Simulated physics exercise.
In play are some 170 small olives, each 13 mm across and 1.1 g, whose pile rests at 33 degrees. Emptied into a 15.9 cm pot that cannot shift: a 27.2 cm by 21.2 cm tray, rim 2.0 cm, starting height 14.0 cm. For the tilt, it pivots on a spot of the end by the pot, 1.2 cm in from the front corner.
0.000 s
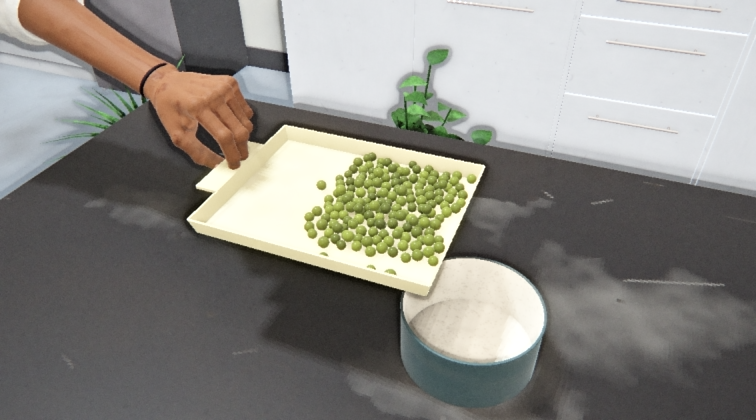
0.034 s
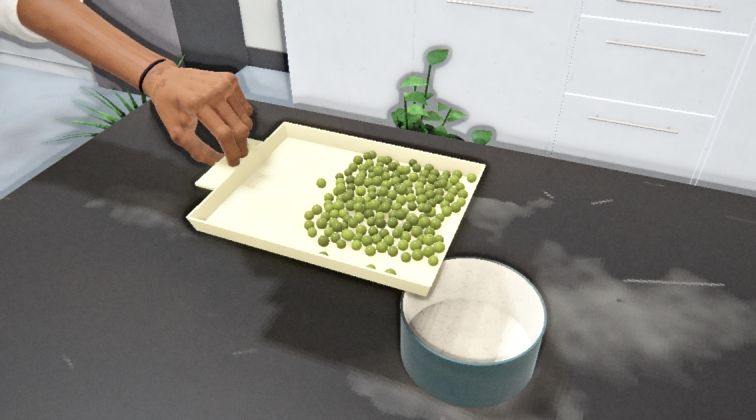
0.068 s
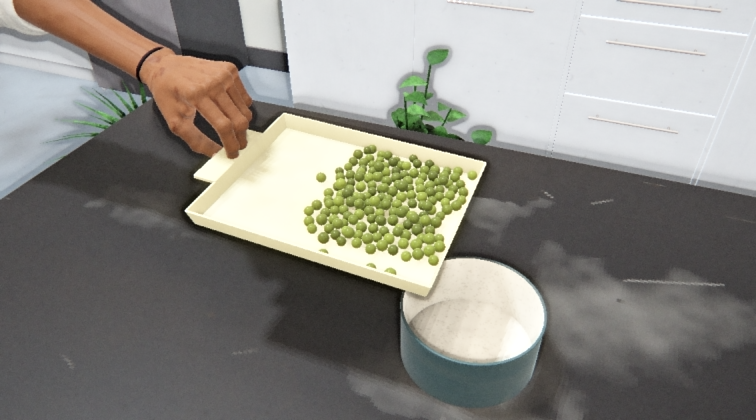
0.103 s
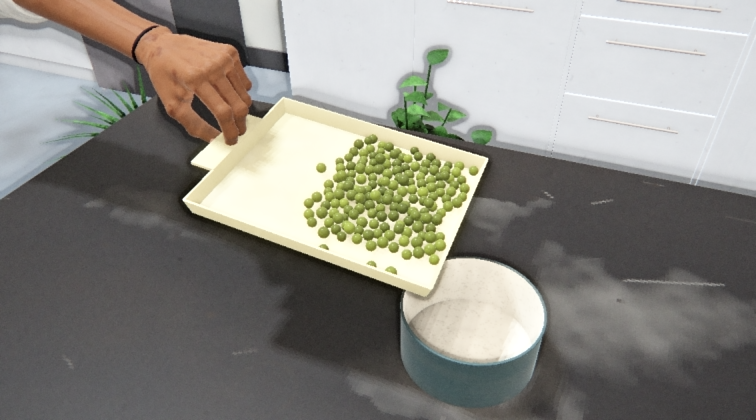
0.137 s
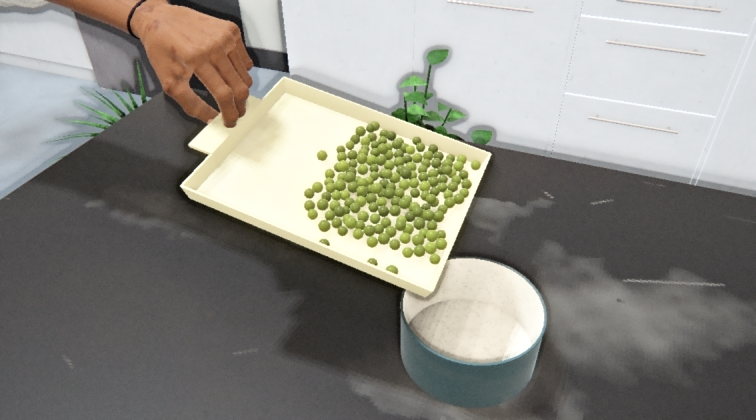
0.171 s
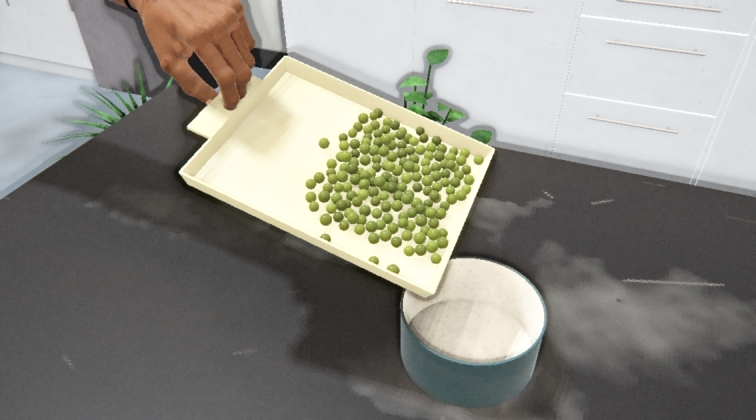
On a dark, pale-streaked kitchen countertop, seen from above at an angle, white drawers and a leafy green plant stand behind. A hand with a black wristband is at the left end of a cream tray holding a pile of small green olives toward its right side, beside a white-lined teal pot. The tray's left end rises, gently then faster, as the olives stay bunched and the camera remains still.
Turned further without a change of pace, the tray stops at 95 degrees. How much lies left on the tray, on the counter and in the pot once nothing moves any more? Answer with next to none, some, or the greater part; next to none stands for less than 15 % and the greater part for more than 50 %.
Tray: Next to none; counter: The greater part; pot: Some.
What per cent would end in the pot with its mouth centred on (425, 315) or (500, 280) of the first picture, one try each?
That gives roughly 30 per cent and then 10 per cent.
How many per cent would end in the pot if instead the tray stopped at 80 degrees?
That would give about 45 per cent.
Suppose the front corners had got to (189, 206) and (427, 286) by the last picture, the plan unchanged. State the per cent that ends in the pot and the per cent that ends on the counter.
That works out as pot 0 and counter 100.
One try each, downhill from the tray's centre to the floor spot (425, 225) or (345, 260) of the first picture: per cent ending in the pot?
That would be close to 65 per cent and then close to 0 per cent.
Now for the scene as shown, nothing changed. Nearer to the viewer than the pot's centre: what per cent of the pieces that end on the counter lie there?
Roughly 90 percent of the spill.
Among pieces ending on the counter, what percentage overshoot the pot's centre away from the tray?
About 90 per cent.
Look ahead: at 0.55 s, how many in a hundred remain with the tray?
Estimate: Near 90 in a hundred.
After 0.40 s, tilt 58 degrees; the tray holds 100 %, the pot 0 %.
Then, at 0.55 s, tilt 84 degrees; the tray holds 90 %, the pot 0 %.
After 0.83 s, tilt 95 degrees; the tray holds 5 %, the pot 35 %.
By 1.8 s all is still; tray 0 %, counter 60 %, pot 40 %.
